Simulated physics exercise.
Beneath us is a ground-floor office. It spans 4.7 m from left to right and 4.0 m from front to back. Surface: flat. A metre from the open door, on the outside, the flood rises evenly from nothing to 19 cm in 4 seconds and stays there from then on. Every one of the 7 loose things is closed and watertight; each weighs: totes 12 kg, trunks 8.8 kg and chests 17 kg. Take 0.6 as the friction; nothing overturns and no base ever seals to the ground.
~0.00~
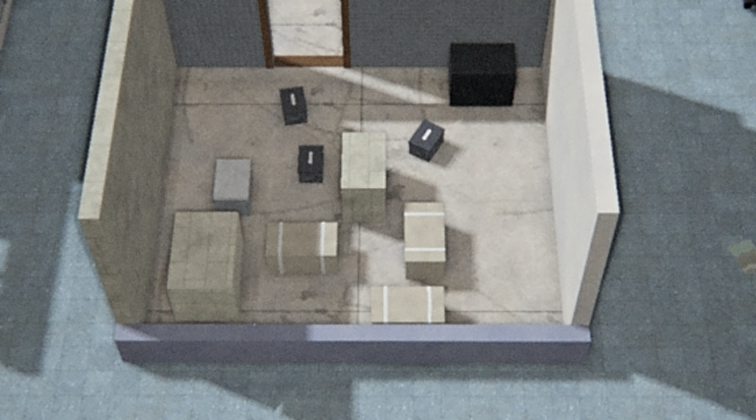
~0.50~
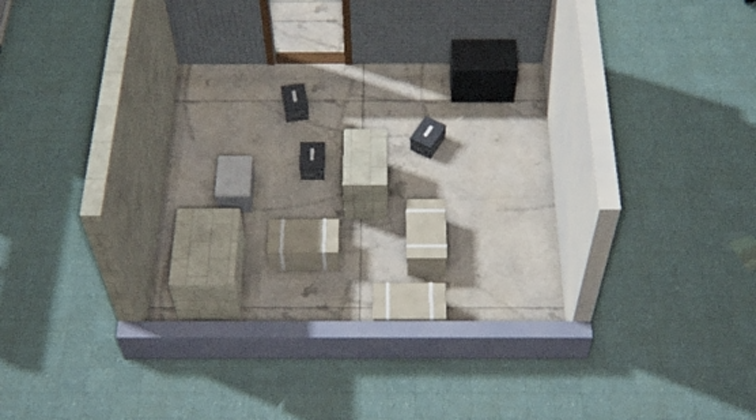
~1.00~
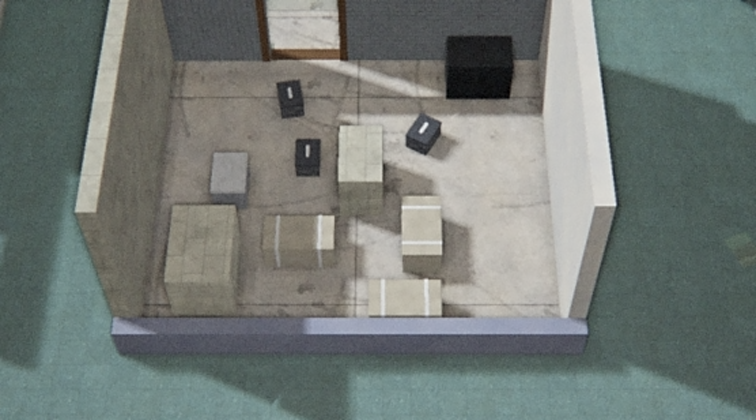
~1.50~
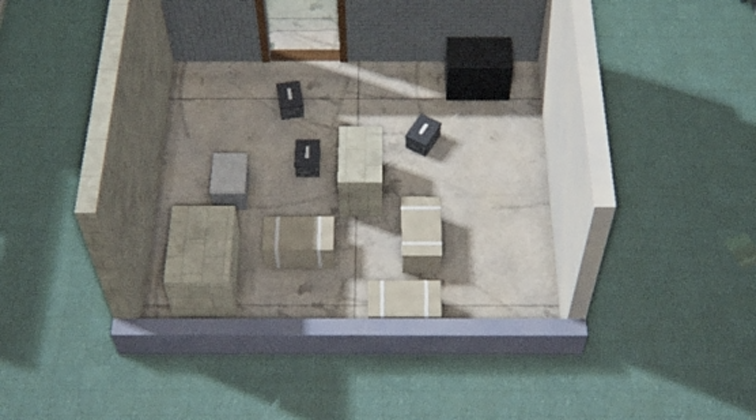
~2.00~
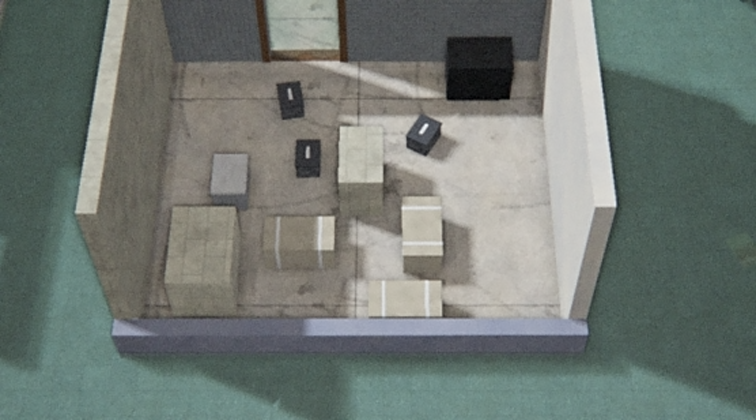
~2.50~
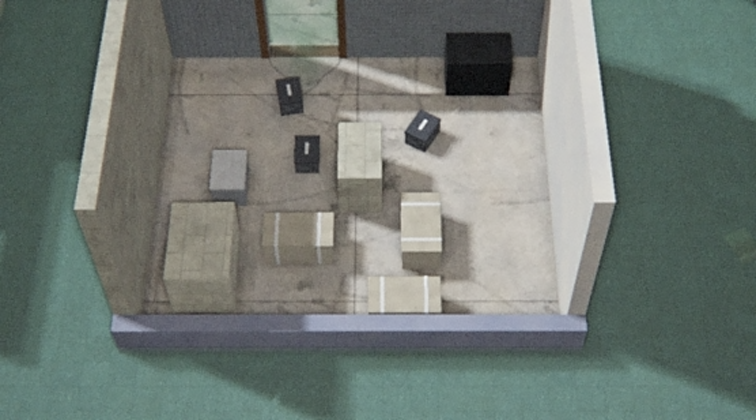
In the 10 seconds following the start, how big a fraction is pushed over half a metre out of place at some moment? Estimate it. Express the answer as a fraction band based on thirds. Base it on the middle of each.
The band is under one third.
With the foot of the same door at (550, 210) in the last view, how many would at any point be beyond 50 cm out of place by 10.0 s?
The count would be 3.
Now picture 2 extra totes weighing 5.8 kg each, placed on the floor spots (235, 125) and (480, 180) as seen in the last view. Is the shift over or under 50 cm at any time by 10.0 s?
Order as asked: Farther and not as far.
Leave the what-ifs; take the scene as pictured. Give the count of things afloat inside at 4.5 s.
The number is 0.
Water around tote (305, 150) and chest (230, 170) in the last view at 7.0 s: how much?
First about 5 cm, second about 3 cm.
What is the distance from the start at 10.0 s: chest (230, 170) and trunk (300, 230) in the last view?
The first is 0 cm from its start, the second 60 cm.
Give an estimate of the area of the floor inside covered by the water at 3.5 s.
Wet: Near 2.0 m2.
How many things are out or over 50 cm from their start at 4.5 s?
At that time I count 0.
After 3.5 s 0 of 7 are over 50 cm from their spots; 0 afloat.
After 4.5 s 0 of 7 are over 50 cm from their spots; 0 afloat.
After 7.0 s 0 of 7 are over 50 cm from their spots; 0 afloat.
After 10.0 s 1 of 7 are over 50 cm from their spots, and 1 have been at some point; 2 afloat.
